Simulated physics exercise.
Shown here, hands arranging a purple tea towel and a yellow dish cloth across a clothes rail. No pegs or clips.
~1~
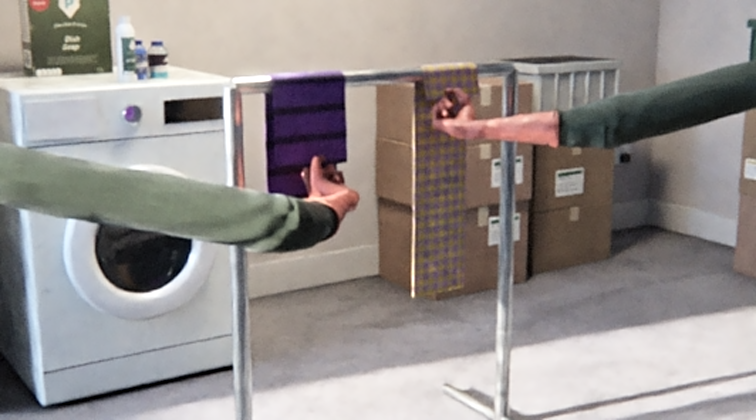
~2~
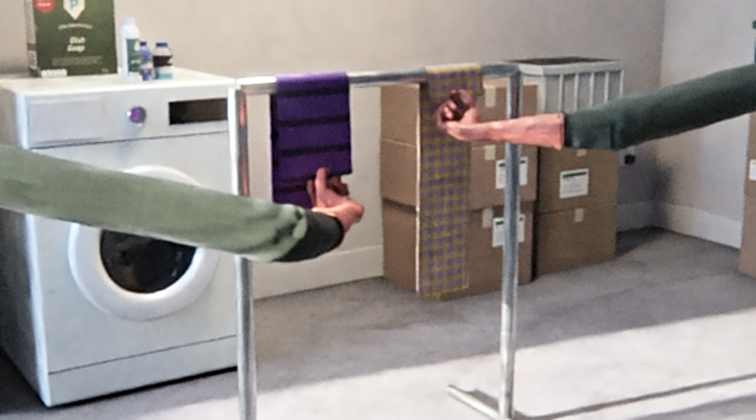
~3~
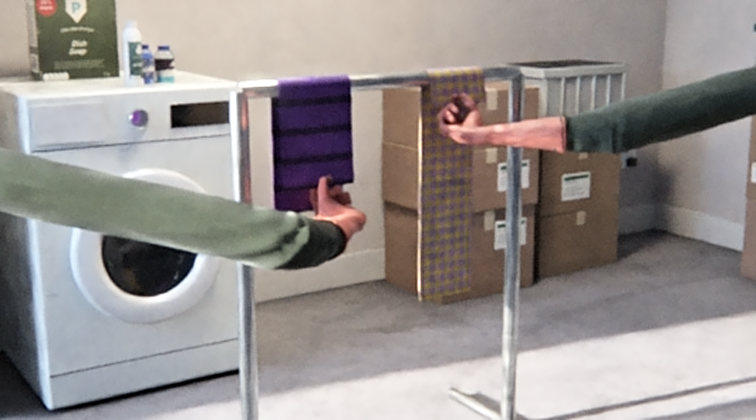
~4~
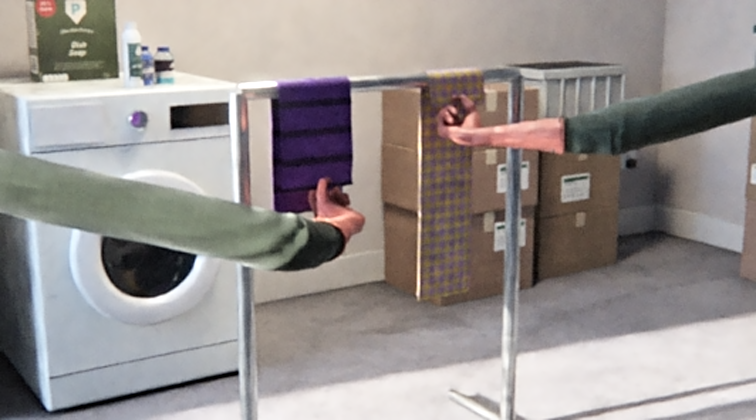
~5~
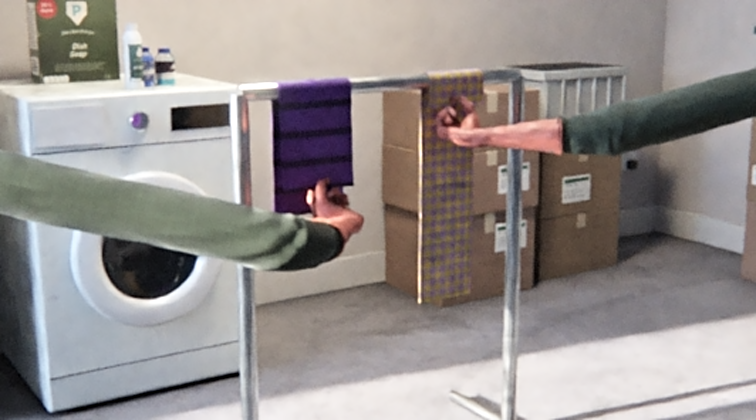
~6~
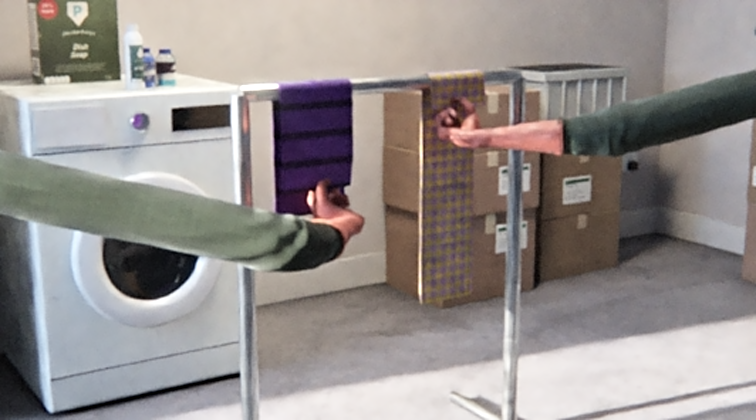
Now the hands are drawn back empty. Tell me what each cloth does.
As it turns out, the purple tea towel stays on. The yellow dish cloth slips to the floor.
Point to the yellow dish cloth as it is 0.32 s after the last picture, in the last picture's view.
By then it is at (446, 241).
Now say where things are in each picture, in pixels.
The first picture shows tea towel front hem (331, 159), back hem (320, 215); dish cloth front hem (439, 94), back hem (426, 290).
The second picture shows tea towel front hem (335, 171); dish cloth front hem (444, 96).
The third picture shows tea towel front hem (337, 180); dish cloth front hem (446, 100).
The fourth picture shows tea towel front hem (336, 181); dish cloth front hem (445, 101).
The fifth picture shows tea towel front hem (336, 182); dish cloth front hem (444, 101).
The sixth picture shows tea towel front hem (336, 183), back hem (328, 207), front almost as long as the back; dish cloth front hem (445, 102), back hem (433, 296), front far shorter than the back.
Then, 0.32 s later than the last view, tea towel at rest on the rail; dish cloth clear of the rail and dropping near (446, 241).
Then, 0.56 s later than the last view, tea towel at rest on the rail; dish cloth clear of the rail and dropping.
Then, 0.90 s later than the last view, tea towel at rest on the rail; dish cloth in a heap on the floor.
Finally, tea towel at rest on the rail; dish cloth in a heap on the floor. The purple tea towel hangs there and the yellow dish cloth is pulled off by its long side.
